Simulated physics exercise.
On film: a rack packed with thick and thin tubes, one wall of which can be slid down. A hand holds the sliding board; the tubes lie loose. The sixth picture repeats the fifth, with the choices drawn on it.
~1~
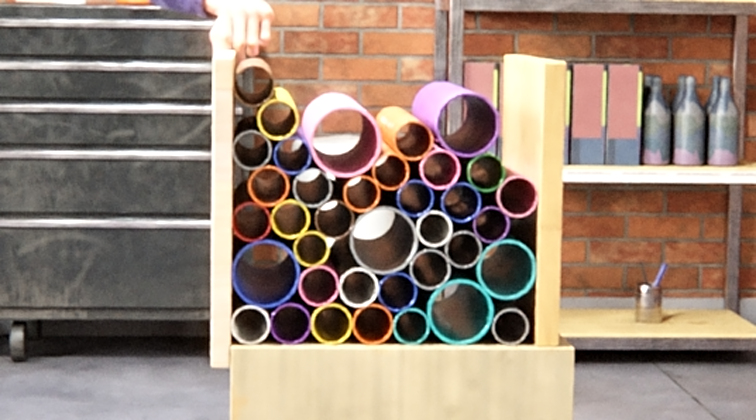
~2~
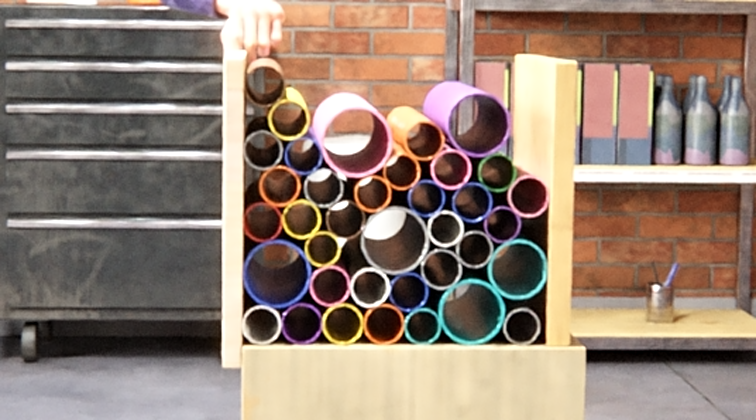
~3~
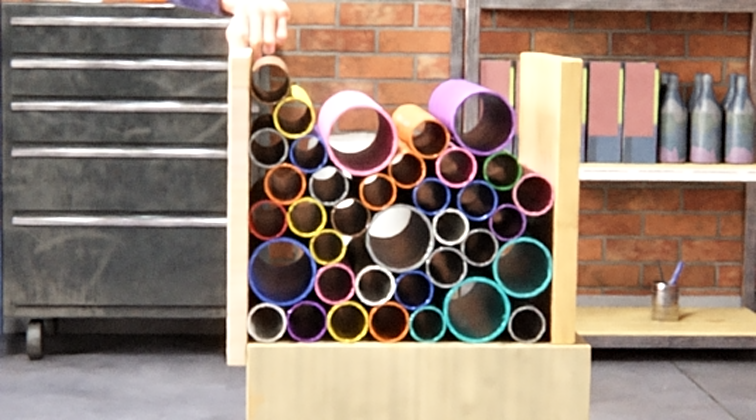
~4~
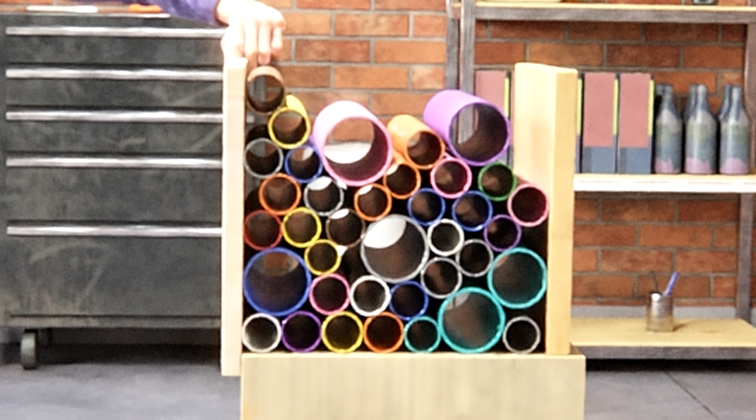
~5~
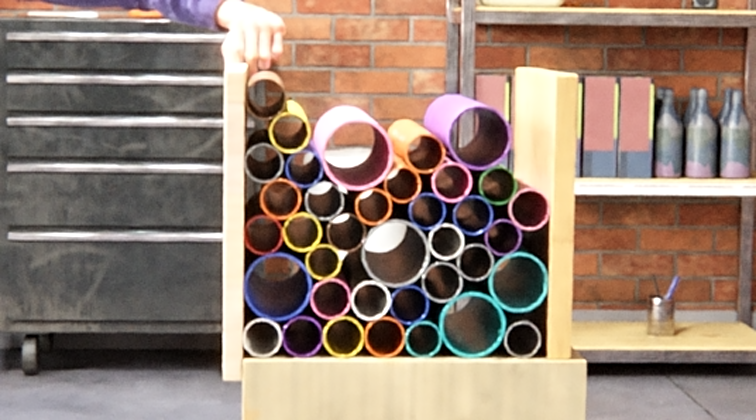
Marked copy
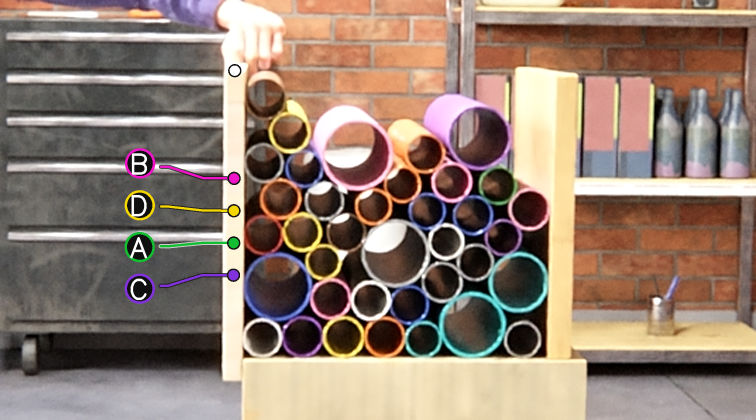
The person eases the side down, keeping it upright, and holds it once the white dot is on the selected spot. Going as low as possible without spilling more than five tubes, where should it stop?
Stop at A.
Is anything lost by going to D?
Yes.
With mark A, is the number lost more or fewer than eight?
Fewer than eight.
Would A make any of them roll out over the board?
At A: Yes.
On the marked copy, A at (234, 243); B at (234, 178); C at (234, 275); D at (234, 210); the white dot at (235, 71).
Taking A. A third of the way, top of the board (244, 146).
Two thirds of the way, top of the board (243, 231).
When it is over, top of the board (243, 242), two out over the board.
As for the rest, B none out over the board; C six out over the board; D two out over the board.
